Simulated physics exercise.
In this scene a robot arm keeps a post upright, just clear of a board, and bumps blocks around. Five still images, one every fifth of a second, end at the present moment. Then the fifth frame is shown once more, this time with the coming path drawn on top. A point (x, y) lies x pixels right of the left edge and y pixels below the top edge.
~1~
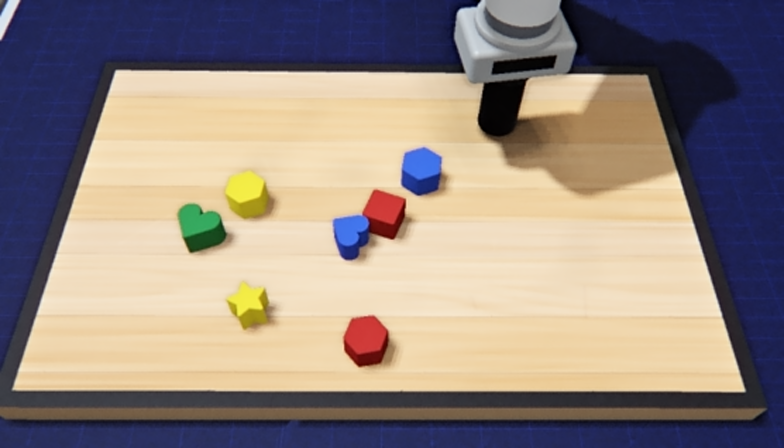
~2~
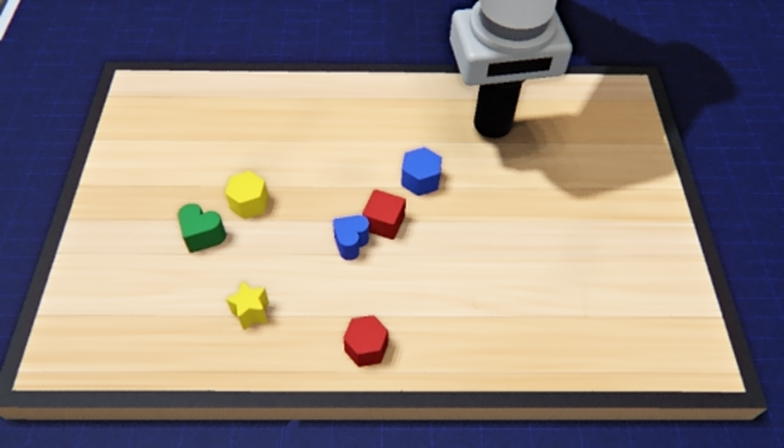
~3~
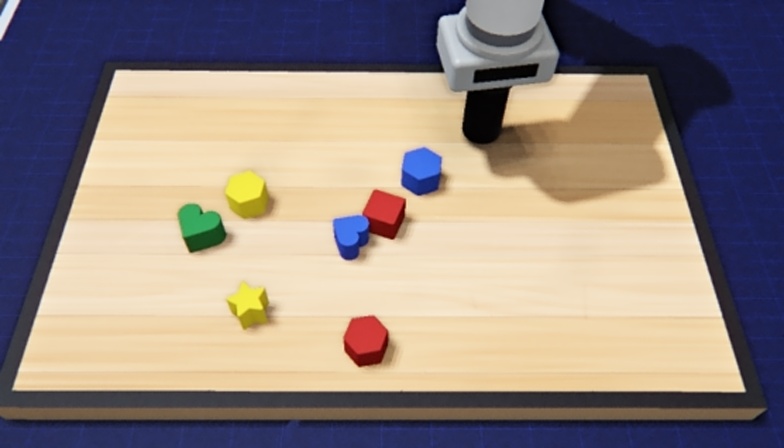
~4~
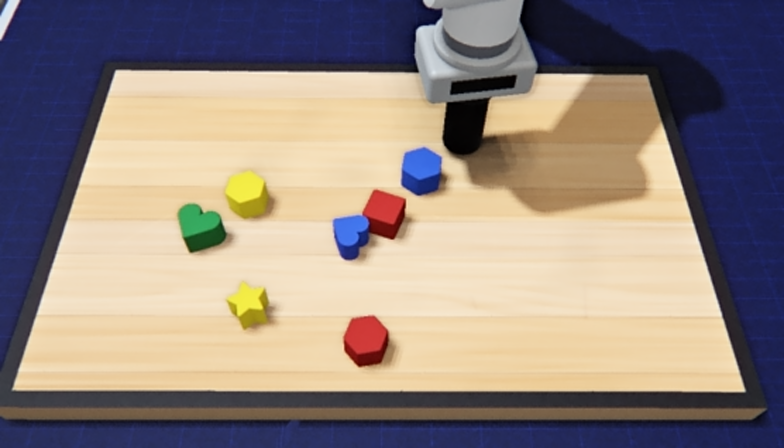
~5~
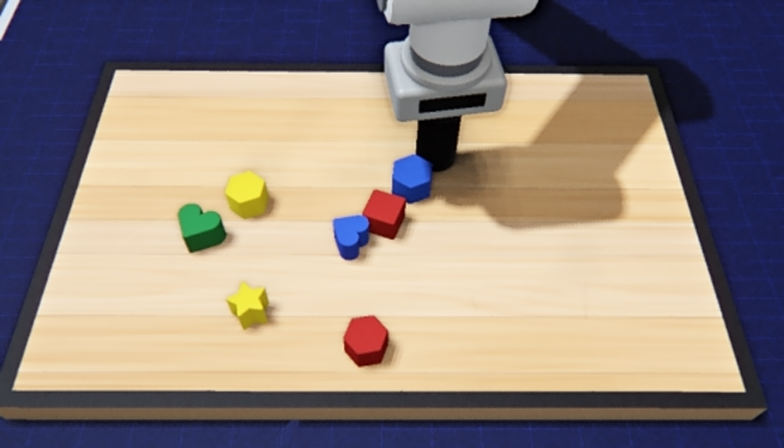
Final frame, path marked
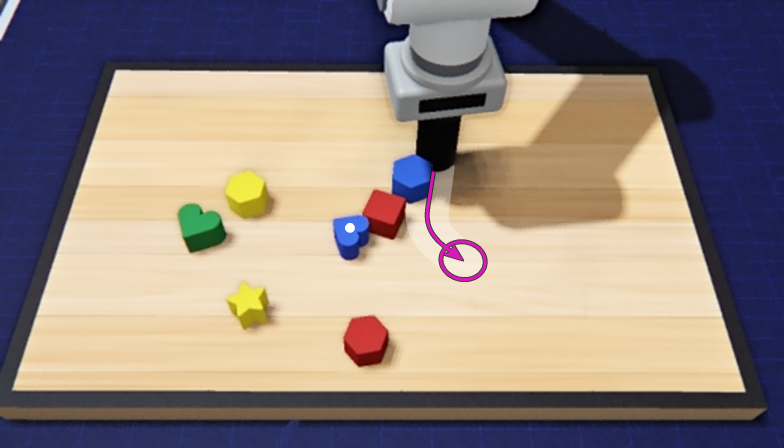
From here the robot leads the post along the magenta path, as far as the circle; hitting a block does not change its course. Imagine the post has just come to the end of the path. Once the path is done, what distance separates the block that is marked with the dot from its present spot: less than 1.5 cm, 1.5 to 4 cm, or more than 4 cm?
The middle band: 1.5 to 4 cm.
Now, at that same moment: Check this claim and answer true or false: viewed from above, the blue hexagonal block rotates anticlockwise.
The statement is false.
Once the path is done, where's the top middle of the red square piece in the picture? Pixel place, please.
Most likely (352, 228).
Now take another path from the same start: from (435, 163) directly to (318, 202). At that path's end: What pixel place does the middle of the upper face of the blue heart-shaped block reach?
Its top middle will sit at (337, 251).
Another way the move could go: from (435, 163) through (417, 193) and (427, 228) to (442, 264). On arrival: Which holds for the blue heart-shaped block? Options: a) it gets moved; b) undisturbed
a (it gets moved)
Drawn move, from (435, 163) via (430, 196) and (431, 232), ending at (463, 260); the dot is on the blue heart-shaped block.
On the path given first. One third of the way, post (430, 192); blue heart-shaped block (336, 237), turned 25° anticlockwise; red square piece (368, 220), turned 35° clockwise; blue hexagonal block (398, 201), turned 25° clockwise.
Two thirds of the way, post (432, 227); blue heart-shaped block (322, 244), turned 45° anticlockwise; red square piece (352, 228), turned 55° clockwise; blue hexagonal block (389, 219), turned 45° clockwise.
At the end, post (464, 255); blue heart-shaped block (322, 244), turned 45° anticlockwise; red square piece (352, 228), turned 55° clockwise; blue hexagonal block (389, 219), turned 45° clockwise.
